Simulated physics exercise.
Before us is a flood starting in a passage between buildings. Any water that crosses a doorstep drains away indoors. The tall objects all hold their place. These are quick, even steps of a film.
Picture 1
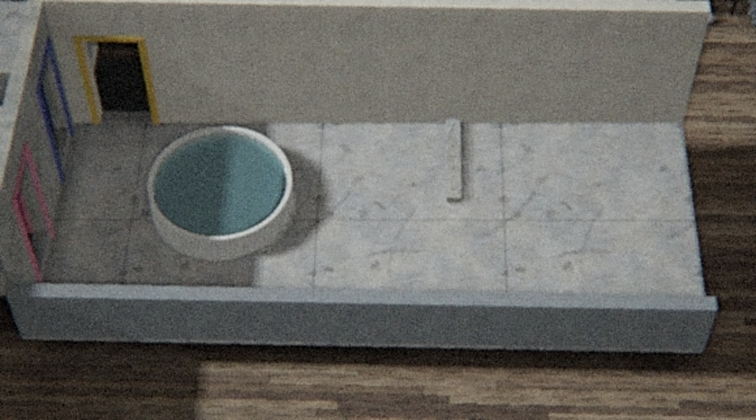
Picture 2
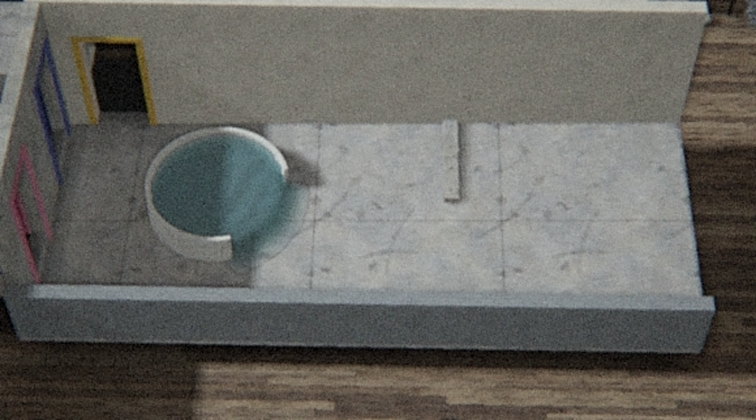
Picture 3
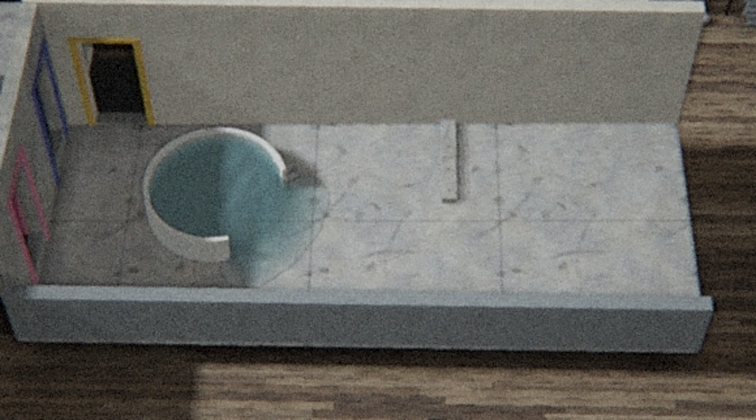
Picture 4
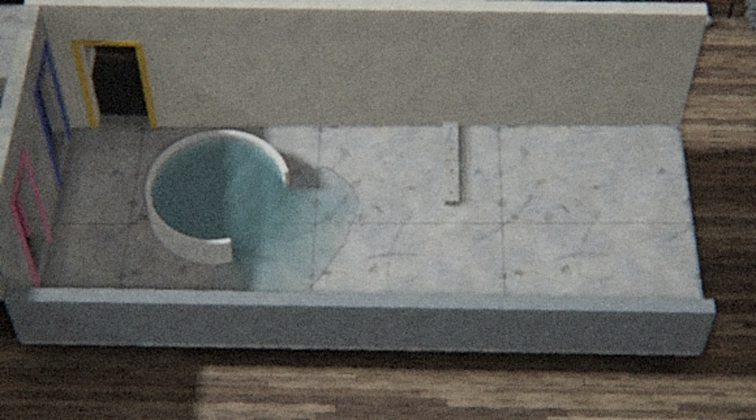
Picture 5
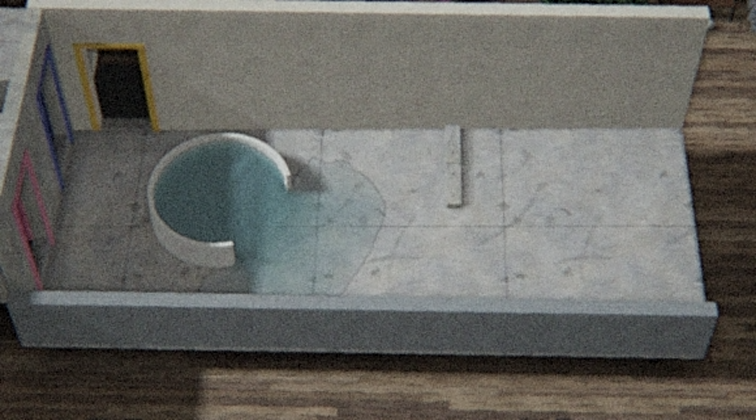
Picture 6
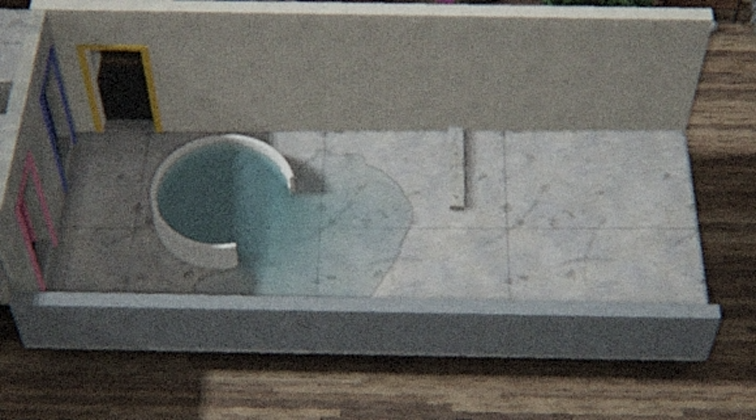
A long, walled passage with a pale floor held a round pool of still blue-green water, then the pool's right side opened and water poured out, spreading rightward across the floor in a widening sheet.
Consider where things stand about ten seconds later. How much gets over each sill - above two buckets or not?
The pink door will get two buckets at most; the yellow door will get two buckets at most; the blue door will get two buckets at most.
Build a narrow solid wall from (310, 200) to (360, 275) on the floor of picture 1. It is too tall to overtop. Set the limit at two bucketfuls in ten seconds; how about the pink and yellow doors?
The pink one falls short; the yellow one exceeds it.
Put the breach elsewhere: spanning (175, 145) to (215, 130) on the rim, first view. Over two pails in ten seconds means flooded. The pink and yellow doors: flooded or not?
As it turns out, the pink one remains below while the yellow one rises above.
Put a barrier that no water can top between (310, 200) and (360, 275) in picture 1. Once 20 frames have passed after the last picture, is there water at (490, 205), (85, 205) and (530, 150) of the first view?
Reading the points as listed, I get deluged, then left untouched, then left untouched.
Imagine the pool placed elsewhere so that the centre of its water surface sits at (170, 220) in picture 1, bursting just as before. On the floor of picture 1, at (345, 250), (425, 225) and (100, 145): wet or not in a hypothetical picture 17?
One after the other: Awash, awash, not flooded.
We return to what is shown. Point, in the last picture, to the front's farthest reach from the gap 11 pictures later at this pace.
Farthest reach: About (568, 325).
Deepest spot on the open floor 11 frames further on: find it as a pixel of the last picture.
(296, 324).
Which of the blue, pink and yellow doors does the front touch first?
The pink-painted one.
A moment on, water covers 30 % of the floor; the pink door not reached, the yellow door not reached, the blue door not reached.
Next, water covers 40 % of the floor; the pink door not reached, the yellow door not reached, the blue door not reached.
Then, water covers 60 % of the floor; the pink door not reached, the yellow door not reached, the blue door not reached.
Later, water covers 90 % of the floor; the pink door wet at the sill, nothing in, the yellow door not reached, the blue door wet at the sill, nothing in.
In the end, water covers 80 % of the floor; the pink door wet at the sill, nothing in, the yellow door under two buckets in, the blue door wet at the sill, nothing in.
